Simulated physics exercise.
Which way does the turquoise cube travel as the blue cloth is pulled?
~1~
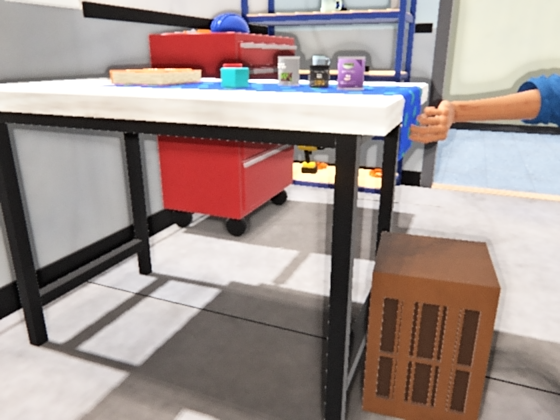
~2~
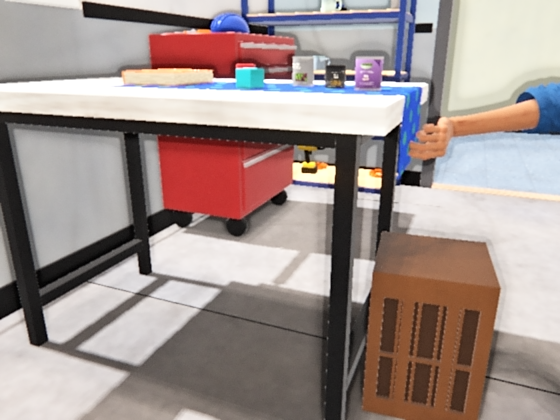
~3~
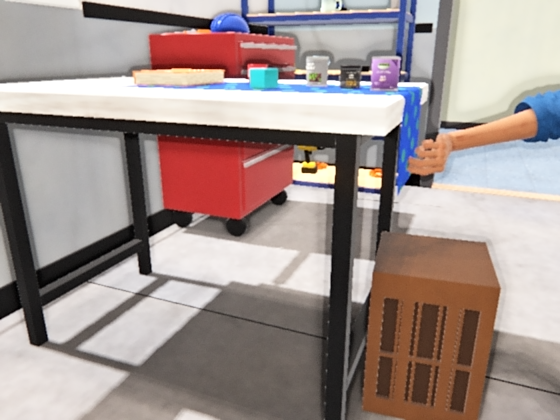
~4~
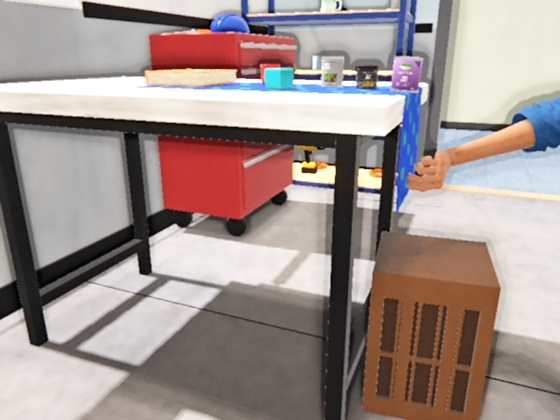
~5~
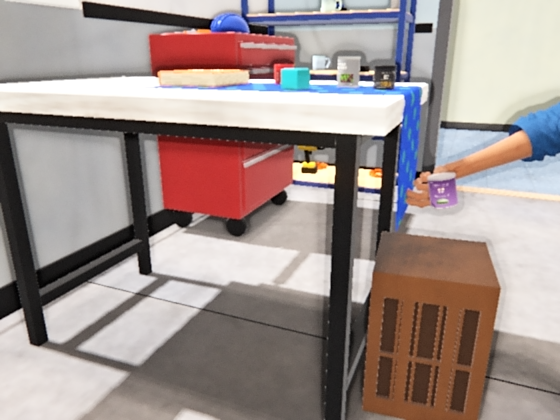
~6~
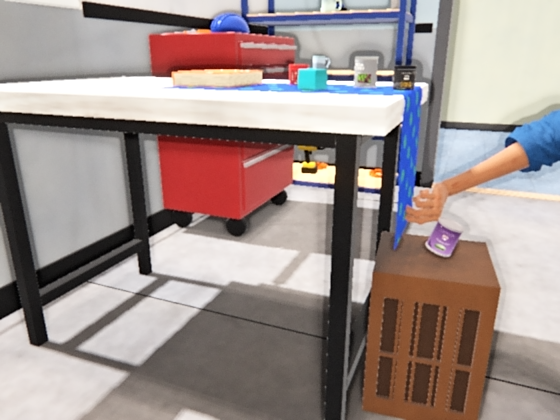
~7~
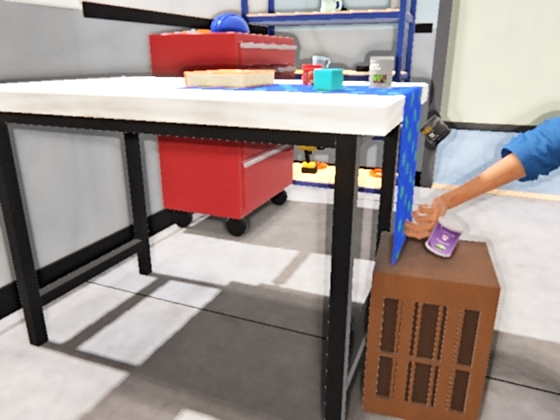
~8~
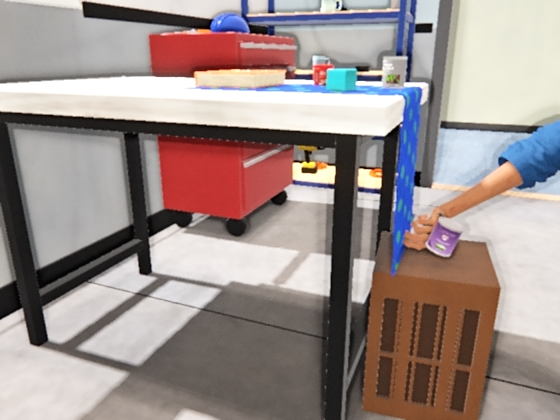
The turquoise cube travels to the right, toward the end of the workbench where the cloth hangs down.
The clip shows a hand pulling a blue table runner over the right end of a workbench, carrying the things on it rightward. A purple can drops onto the brown crate, then a black pot goes over, while the turquoise cube and grey can remain on top.
